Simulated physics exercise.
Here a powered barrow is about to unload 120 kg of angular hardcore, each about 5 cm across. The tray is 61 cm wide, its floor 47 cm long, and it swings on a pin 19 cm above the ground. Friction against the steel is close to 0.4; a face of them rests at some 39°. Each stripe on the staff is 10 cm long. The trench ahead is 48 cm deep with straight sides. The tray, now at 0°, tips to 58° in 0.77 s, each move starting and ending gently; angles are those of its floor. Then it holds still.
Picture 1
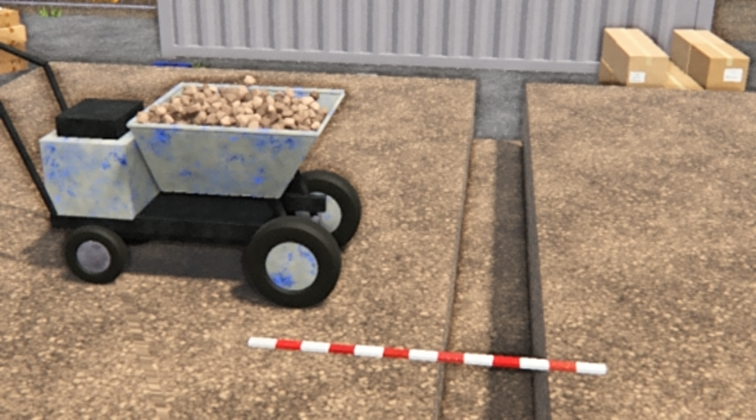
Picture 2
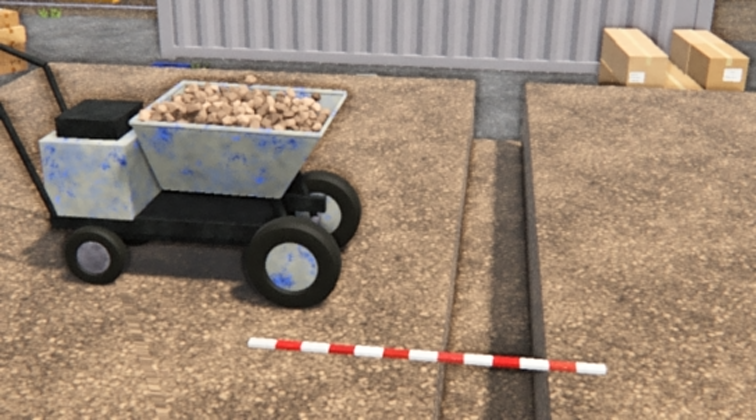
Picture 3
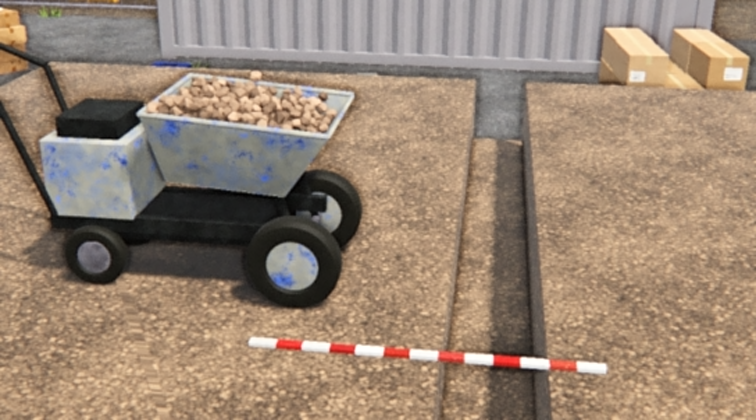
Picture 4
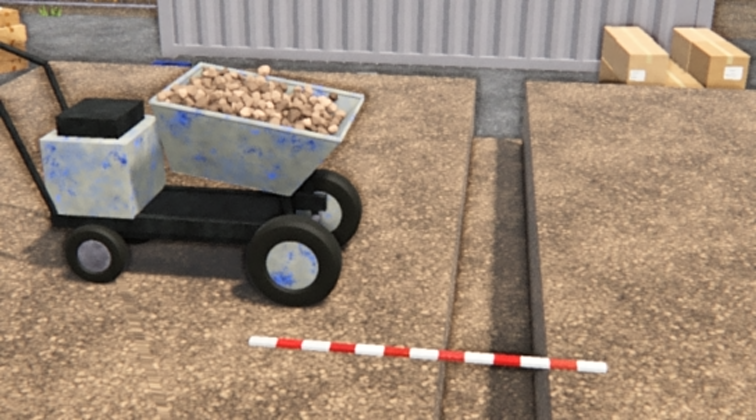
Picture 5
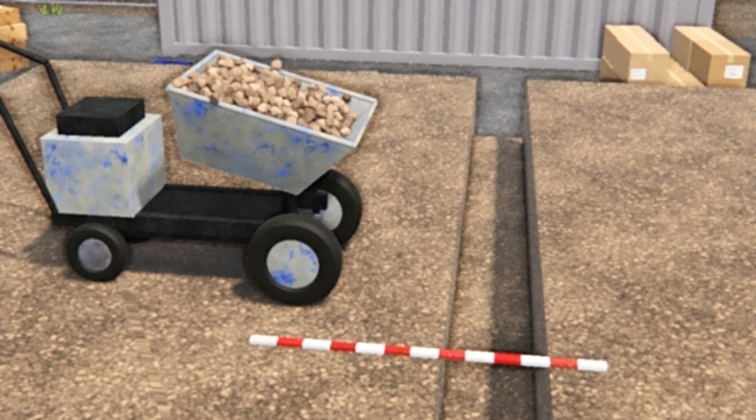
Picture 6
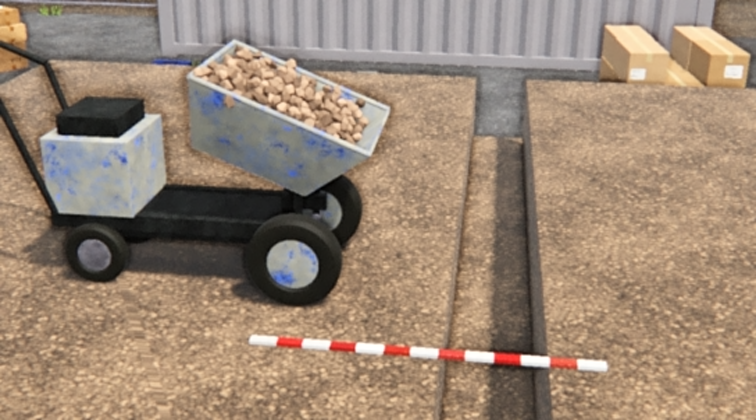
A yard of brown, gritty ground, cut by a straight-sided trench, is seen from slightly above and to the side. A powered barrow with a pale, blue-stained tray of brown stones stands at left, a red-and-white staff lies in front, and cardboard boxes sit beside a grey corrugated wall behind. The tray tilts gently, then faster, its left end rising, while the barrow and camera stay still.
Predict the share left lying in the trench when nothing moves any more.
Close to 36 in a hundred.
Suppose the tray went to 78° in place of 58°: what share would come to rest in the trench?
Then about 95 per cent.
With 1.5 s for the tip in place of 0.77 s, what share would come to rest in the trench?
In that case some 25 per cent.
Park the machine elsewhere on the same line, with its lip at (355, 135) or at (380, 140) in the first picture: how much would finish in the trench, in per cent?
First some 25, then 20 per cent.
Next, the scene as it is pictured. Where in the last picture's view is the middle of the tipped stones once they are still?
Their middle is at about (503, 377).
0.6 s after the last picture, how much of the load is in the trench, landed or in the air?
Some 10 per cent.
Then, 0.3 s after the last picture the floor is at 49°, 100 % in the tray; the foremost stones are at (408, 170).
Then, 0.6 s after the last picture the floor is at 58°, 85 % in the tray, 4 % short of the trench, 11 % in the trench; the foremost stones are at (503, 272).
Then, 0.9 s after the last picture the floor is at 58°, 66 % in the tray, 1 % short of the trench, 32 % in the trench, 1 % past the trench; the foremost stones are at (556, 312).
Then, 2.9 s after the last picture the floor is at 58°, 63 % in the tray, 36 % in the trench, 1 % past the trench; the foremost stones are at (579, 327).
